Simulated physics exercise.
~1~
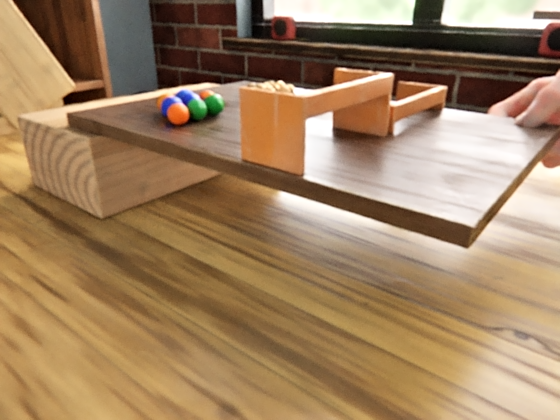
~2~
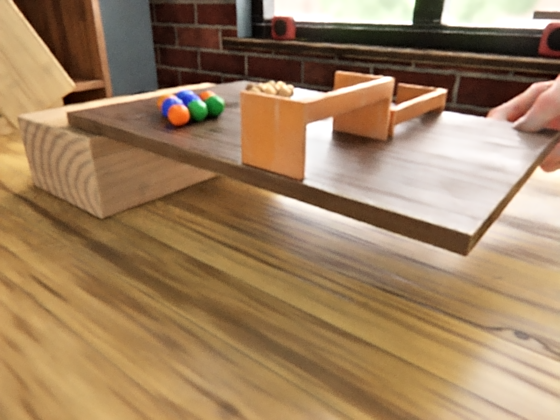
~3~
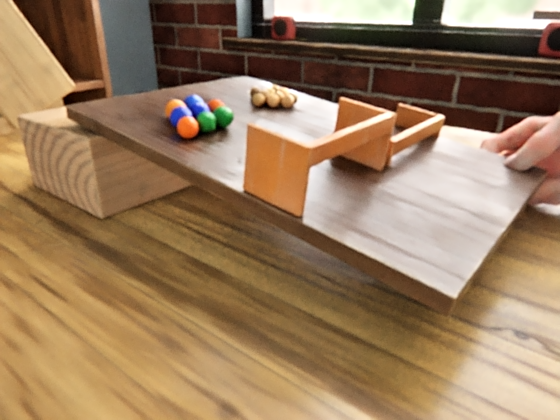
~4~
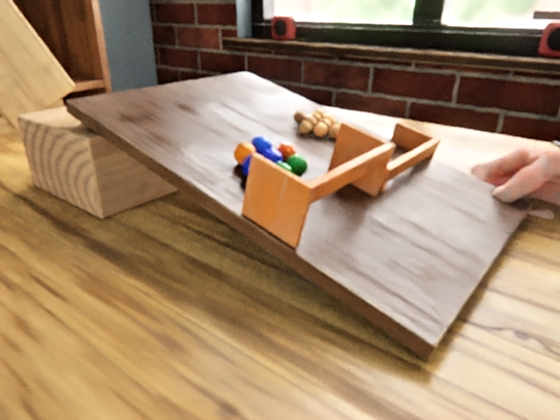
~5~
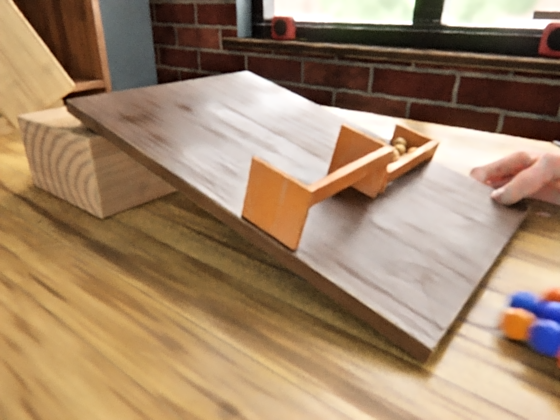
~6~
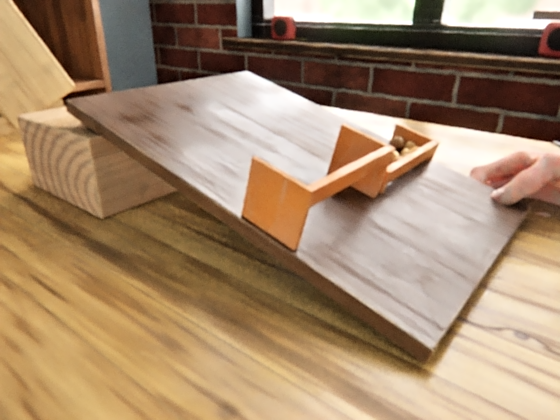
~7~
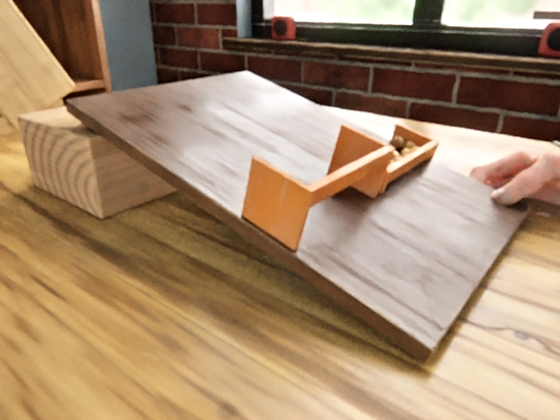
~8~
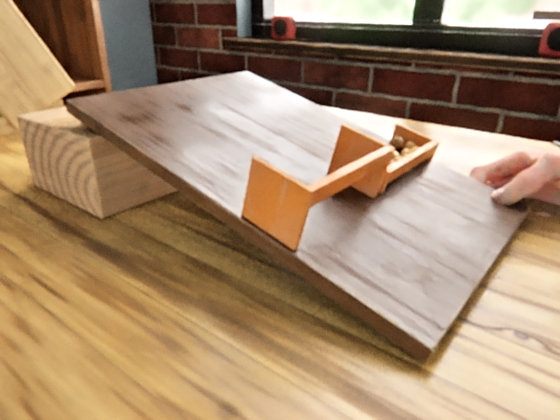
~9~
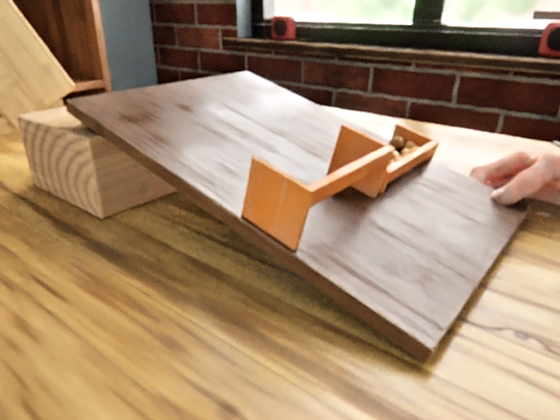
On a wooden tabletop before a brick wall and window, a hand holds up the right end of a dark board whose left end rests on a wooden block. Blue, green and orange balls sit near the block, with a group of tan balls farther back, and two orange bars on feet stand across the board. The hand lowers its end, and the board tilts into a ramp. Both groups roll down to the right. The colored balls pass under the nearer bar and roll off out of view, while the tan ones stop against the farther bar and stay there.
